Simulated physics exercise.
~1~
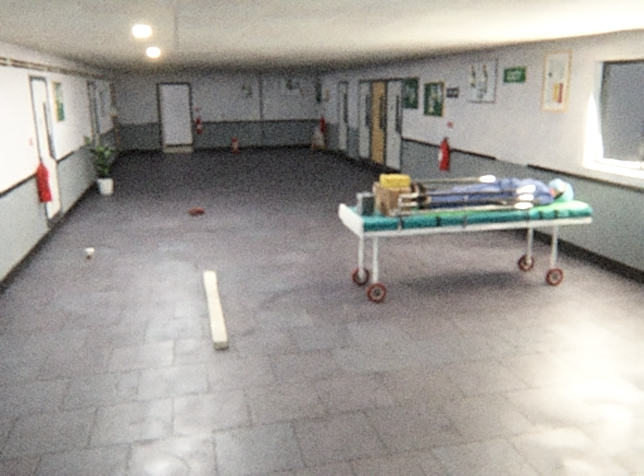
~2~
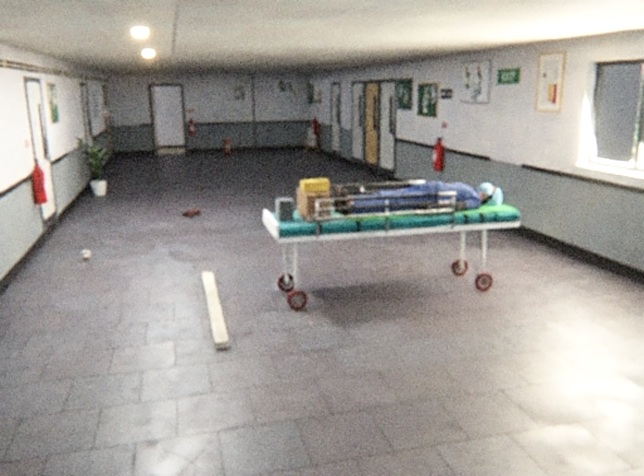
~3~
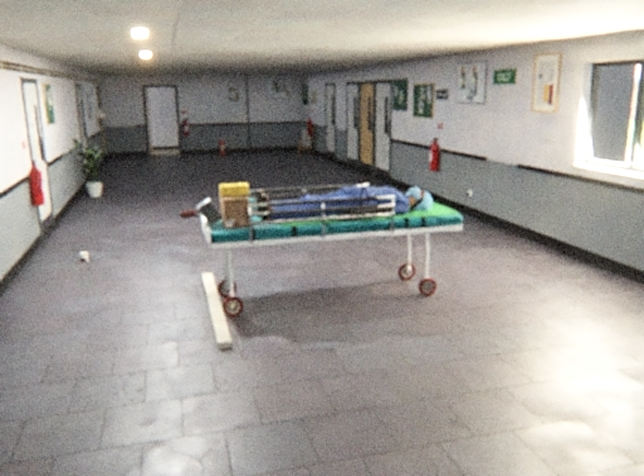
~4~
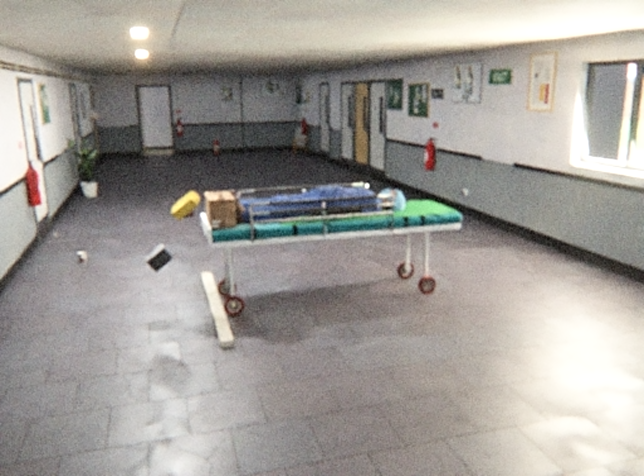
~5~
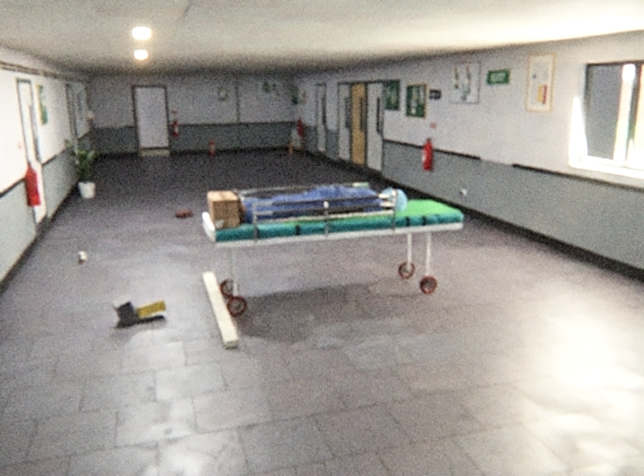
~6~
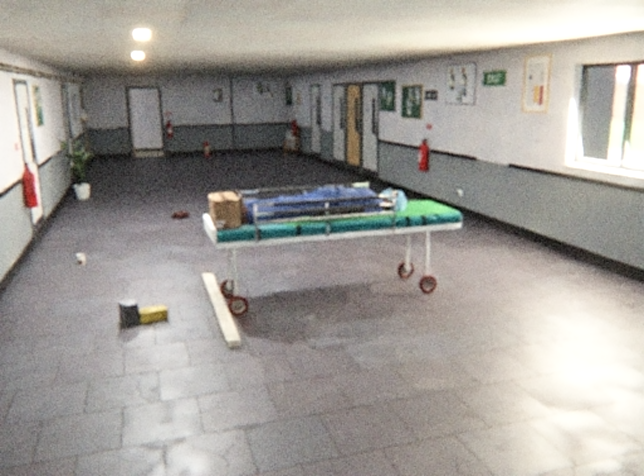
A wheeled stretcher with a green mattress carries a motionless person in blue across a long, grey-tiled corridor, seen from slightly above and to the side. A yellow box, a dark object and a brown bag sit at its left end, and a pale sill lies on the floor ahead. The stretcher rolls left and stops abruptly, level, as its front wheels meet the sill. The dark object tips and tumbles off the left end, and the yellow box follows, turning over. Both come to rest on the floor at left, while the brown bag and the person remain aboard.
